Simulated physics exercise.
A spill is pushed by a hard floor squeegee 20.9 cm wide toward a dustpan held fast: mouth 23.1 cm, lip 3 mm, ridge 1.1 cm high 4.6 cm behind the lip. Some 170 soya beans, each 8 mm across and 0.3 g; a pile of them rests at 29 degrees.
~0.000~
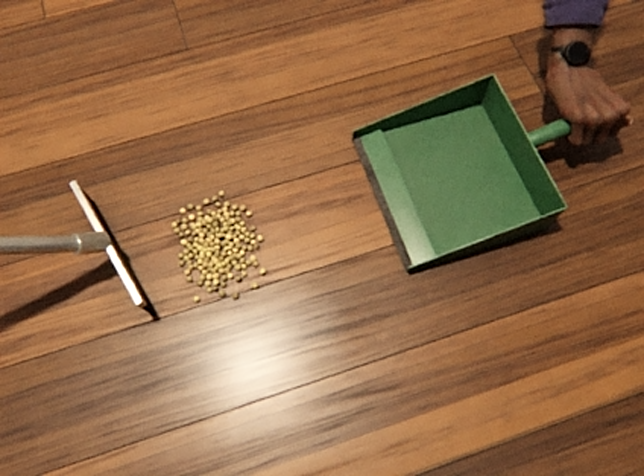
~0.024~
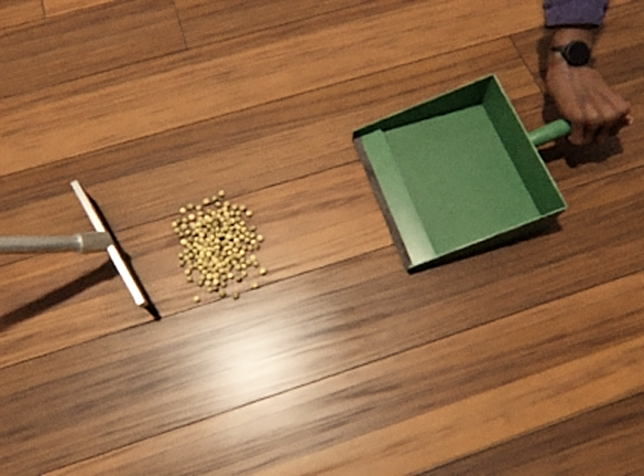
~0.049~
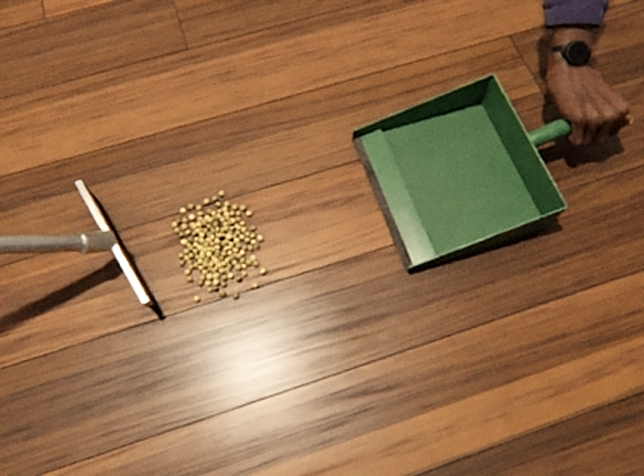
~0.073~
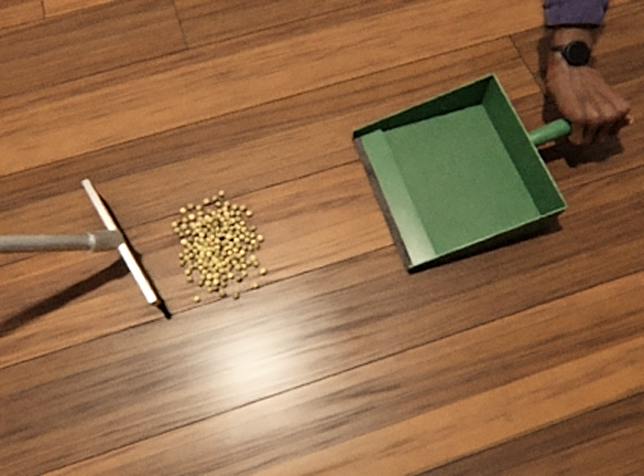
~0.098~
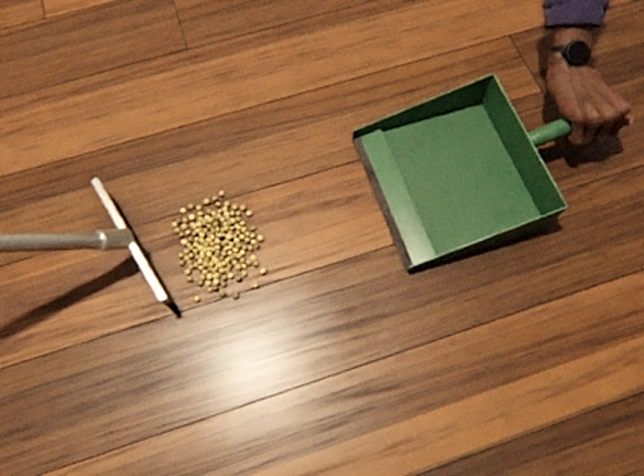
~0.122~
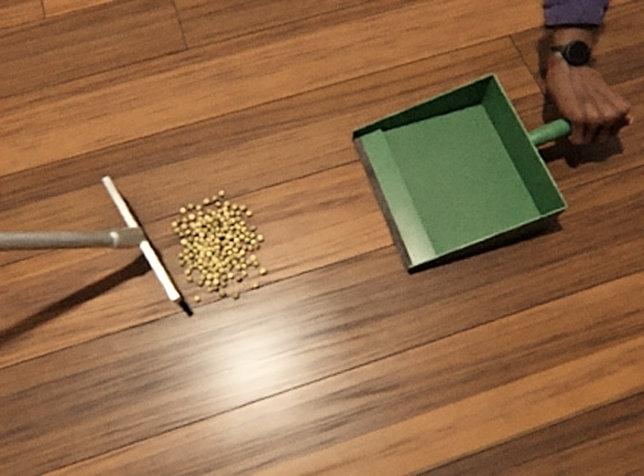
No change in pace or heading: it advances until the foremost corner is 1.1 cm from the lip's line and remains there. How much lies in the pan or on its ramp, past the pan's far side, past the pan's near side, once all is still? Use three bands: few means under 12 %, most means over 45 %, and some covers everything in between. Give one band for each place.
Pan: Few, far side: Some, near side: Few.
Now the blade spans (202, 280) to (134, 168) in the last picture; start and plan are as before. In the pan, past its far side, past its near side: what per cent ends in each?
Split: Pan = 35, far = 20, near = 5.
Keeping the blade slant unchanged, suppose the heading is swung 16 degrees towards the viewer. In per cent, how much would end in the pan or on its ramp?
0 %.
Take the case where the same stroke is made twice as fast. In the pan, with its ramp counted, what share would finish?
I'd guess it lands at about 30 per cent.
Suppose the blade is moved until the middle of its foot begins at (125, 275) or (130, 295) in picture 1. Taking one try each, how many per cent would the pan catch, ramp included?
Estimates: 5 percent and 0 percent.
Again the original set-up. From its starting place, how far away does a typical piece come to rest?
Median shift: Approx. 24 cm.
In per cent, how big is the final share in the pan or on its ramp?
I reckon around 10 in a hundred.
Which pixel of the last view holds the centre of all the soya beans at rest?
Roughly (363, 186).
Then, at 0.36 s, middle of the blade 19 cm from the lip; 0 % over the lip, far side 5 %, near side 0 %.
After 0.52 s, middle of the blade 9 cm from the lip; 0 % over the lip, far side 10 %, near side 0 %.
After 0.80 s, middle of the blade 4 cm from the lip; 10 % over the lip, far side 15 %, near side 0 %.
In the end, at 1.3 s, pan 10 %, far side 15 %, near side 0 %, in front of the lip or behind the blade 75 %.
